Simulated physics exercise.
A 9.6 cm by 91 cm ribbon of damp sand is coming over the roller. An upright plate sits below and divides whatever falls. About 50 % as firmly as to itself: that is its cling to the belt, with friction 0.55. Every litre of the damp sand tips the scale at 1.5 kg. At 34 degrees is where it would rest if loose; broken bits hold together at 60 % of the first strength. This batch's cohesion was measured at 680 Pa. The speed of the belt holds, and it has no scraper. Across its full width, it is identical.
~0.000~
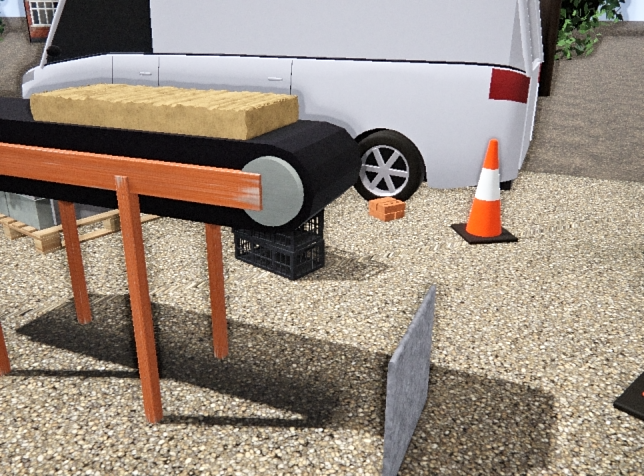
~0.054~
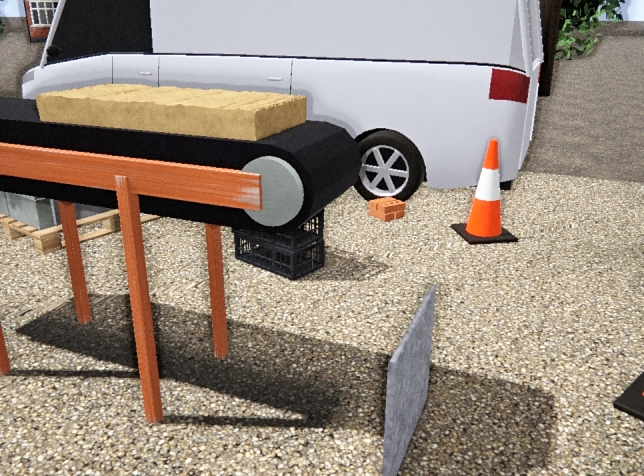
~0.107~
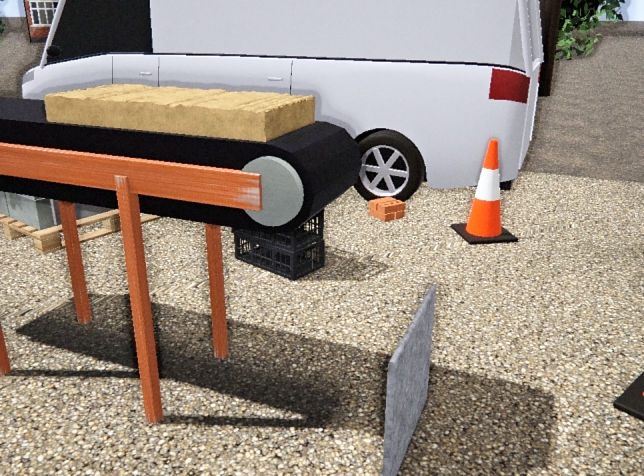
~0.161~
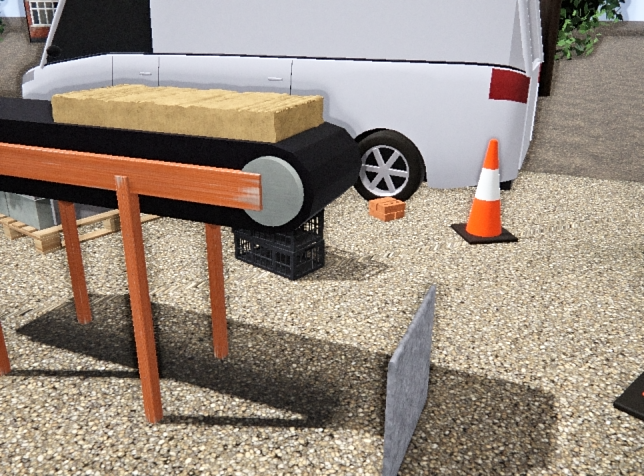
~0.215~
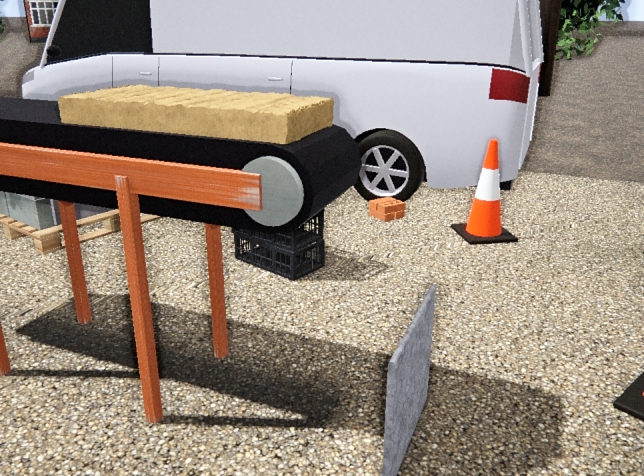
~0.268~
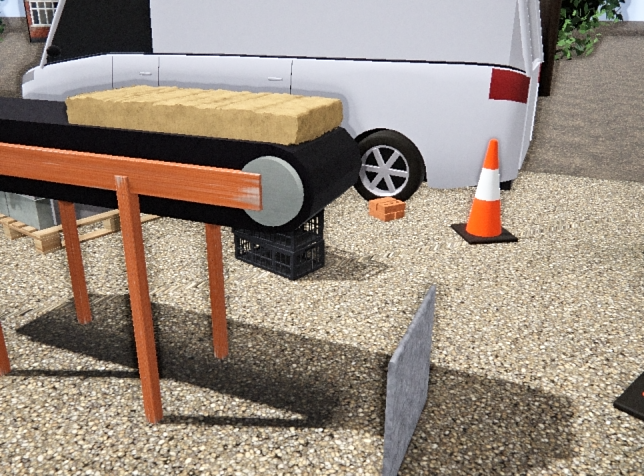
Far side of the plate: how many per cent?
7 %.
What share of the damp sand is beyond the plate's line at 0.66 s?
Share at that time: Around 0 %.
After 0.66 s, 0 % is beyond the plate's line.
After 1.13 s, 2 % is beyond the plate's line.
After 1.60 s, 4 % is beyond the plate's line.
After 2.07 s, 7 % is beyond the plate's line.
After 3.38 s, 7 % is beyond the plate's line.
